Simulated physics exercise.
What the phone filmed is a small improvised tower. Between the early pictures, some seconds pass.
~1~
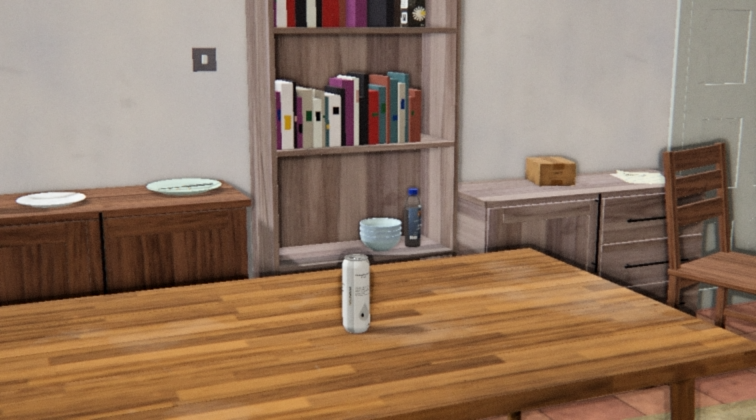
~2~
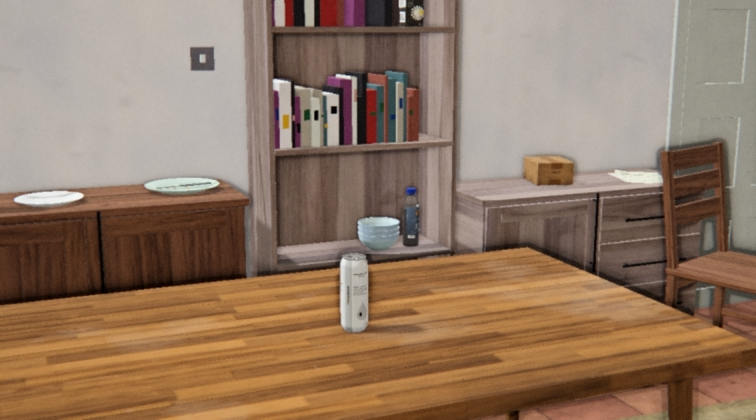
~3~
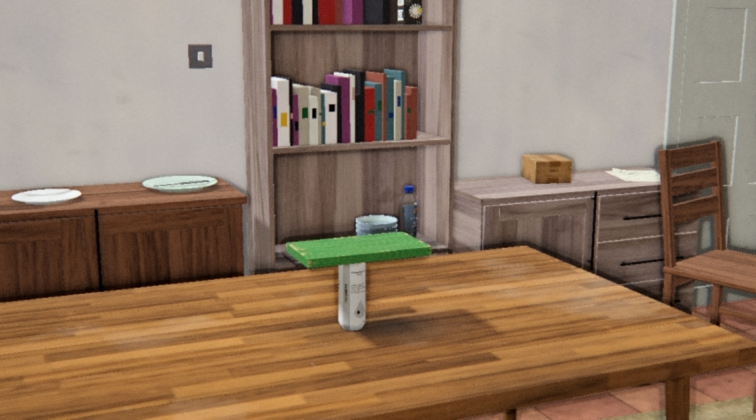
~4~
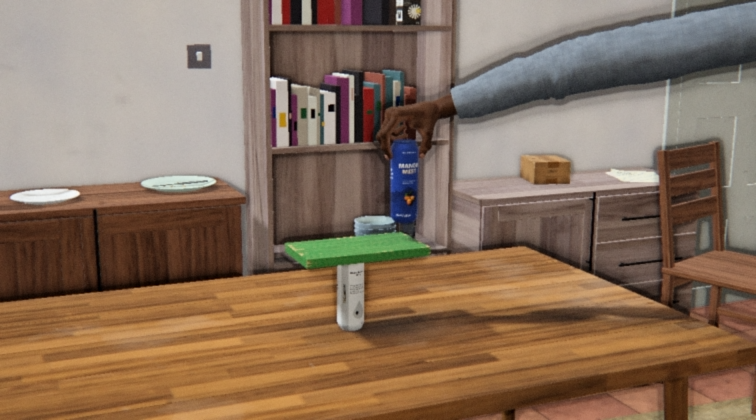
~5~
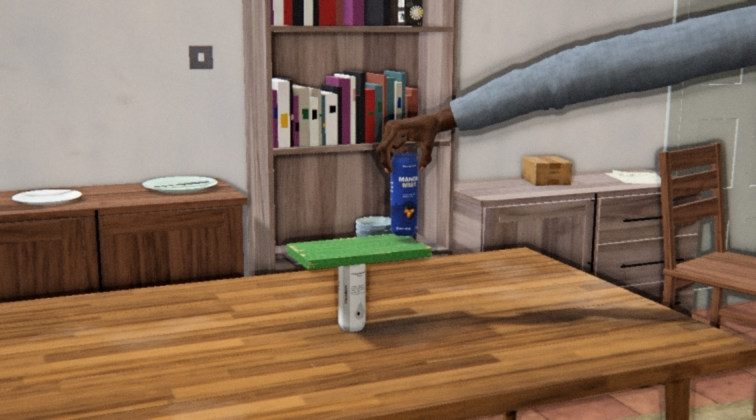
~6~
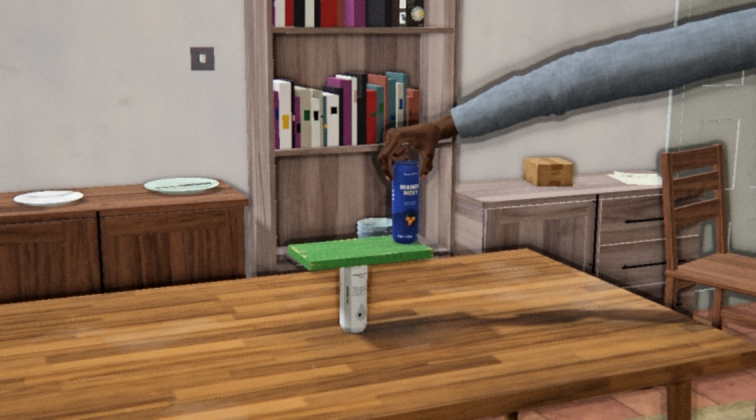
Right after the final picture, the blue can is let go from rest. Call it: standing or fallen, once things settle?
Fallen.
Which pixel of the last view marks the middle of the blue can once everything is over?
It finishes at about (444, 303).
Then, 0.40 s past the last view, blue can now fallen; green board rocked 53° from its first pose.
Then, 0.50 s past the last view, green board now fallen.
Then, 0.70 s past the last view, things are still on the move.
Then, 1.10 s past the last view, blue can resting near (444, 303).
Finally, fallen, blue can and green board; white can still in place. Final places as the last picture's camera would see them, blue can near (444, 303). The stack loses its balance.
